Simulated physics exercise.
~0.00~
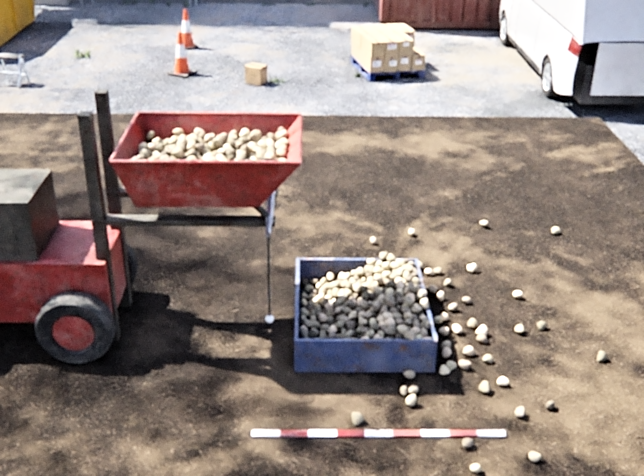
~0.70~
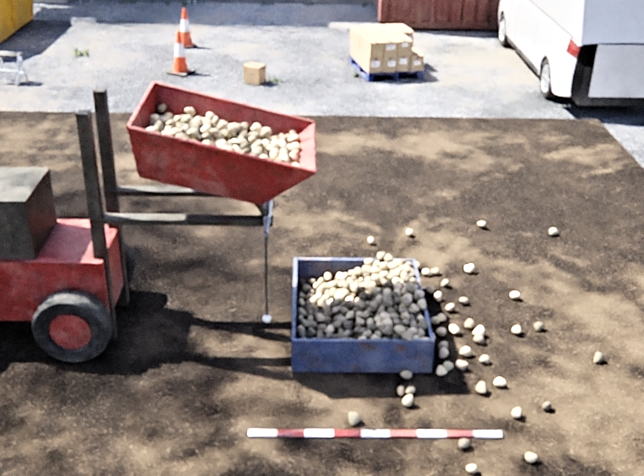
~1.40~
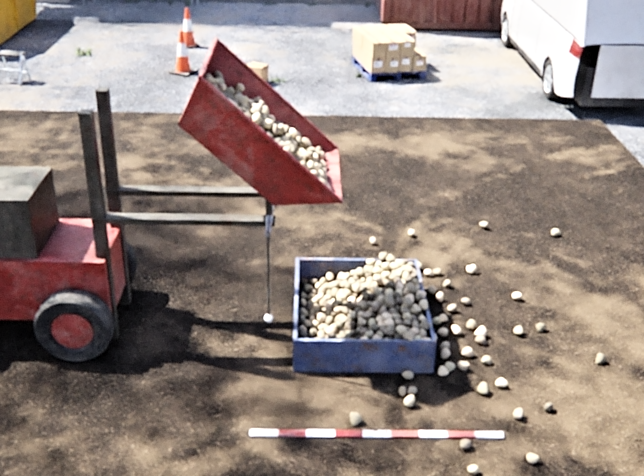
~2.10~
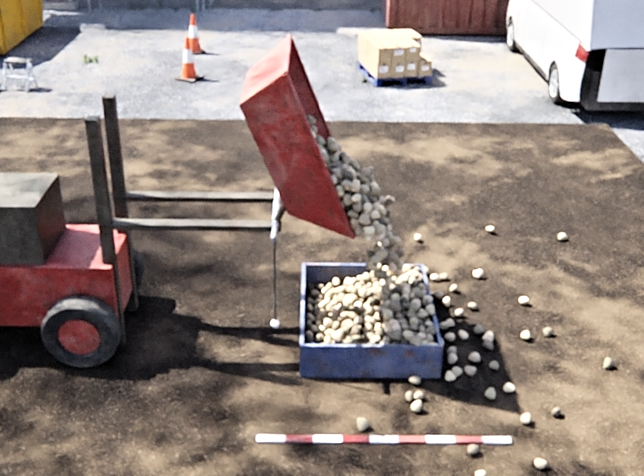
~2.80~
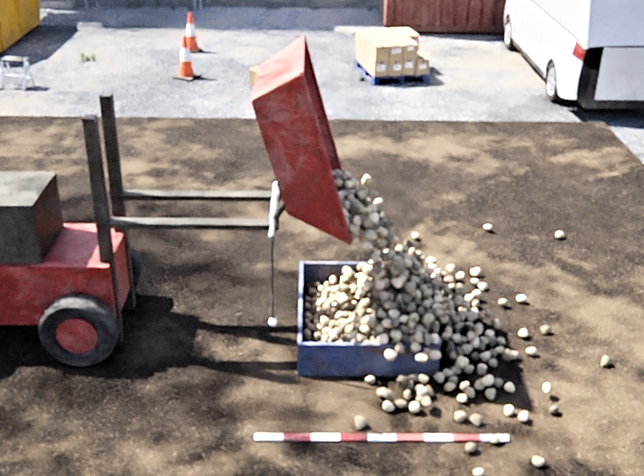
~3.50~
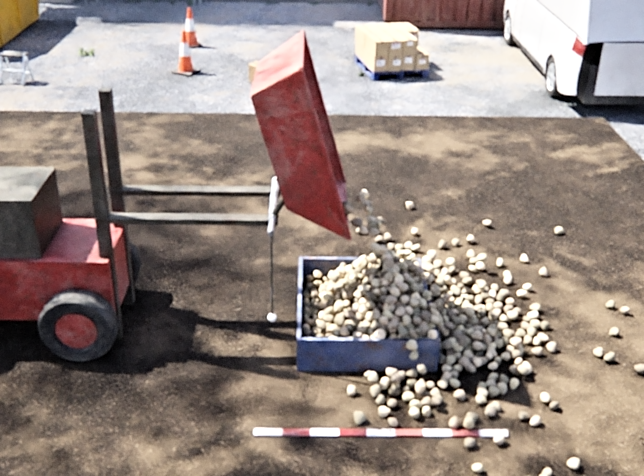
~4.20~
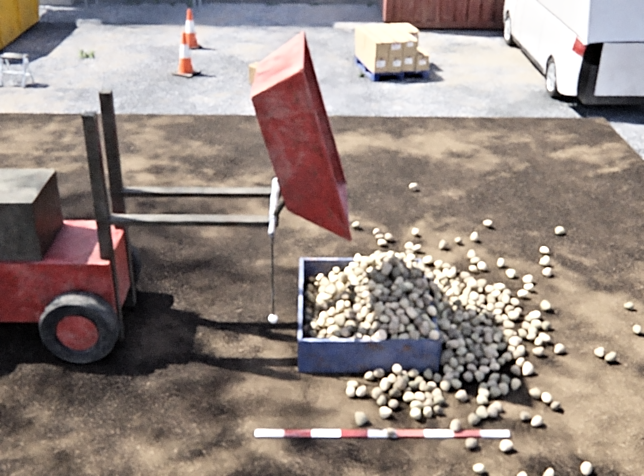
At first, a red forklift on the left holds a red skip full of pale, rounded stones near a blue bin already heaped with similar stones, with more scattered on the ground to its right. The skip tilts down toward the right, its stones staying inside until it leans steeply. Then they pour over the lower edge into the bin. The heap grows and spills over the right side and front, sending stones rolling across the dirt. The flow thins to a trickle and stops, leaving the skip steeply tipped above an overflowing bin and a broad spread of stones.
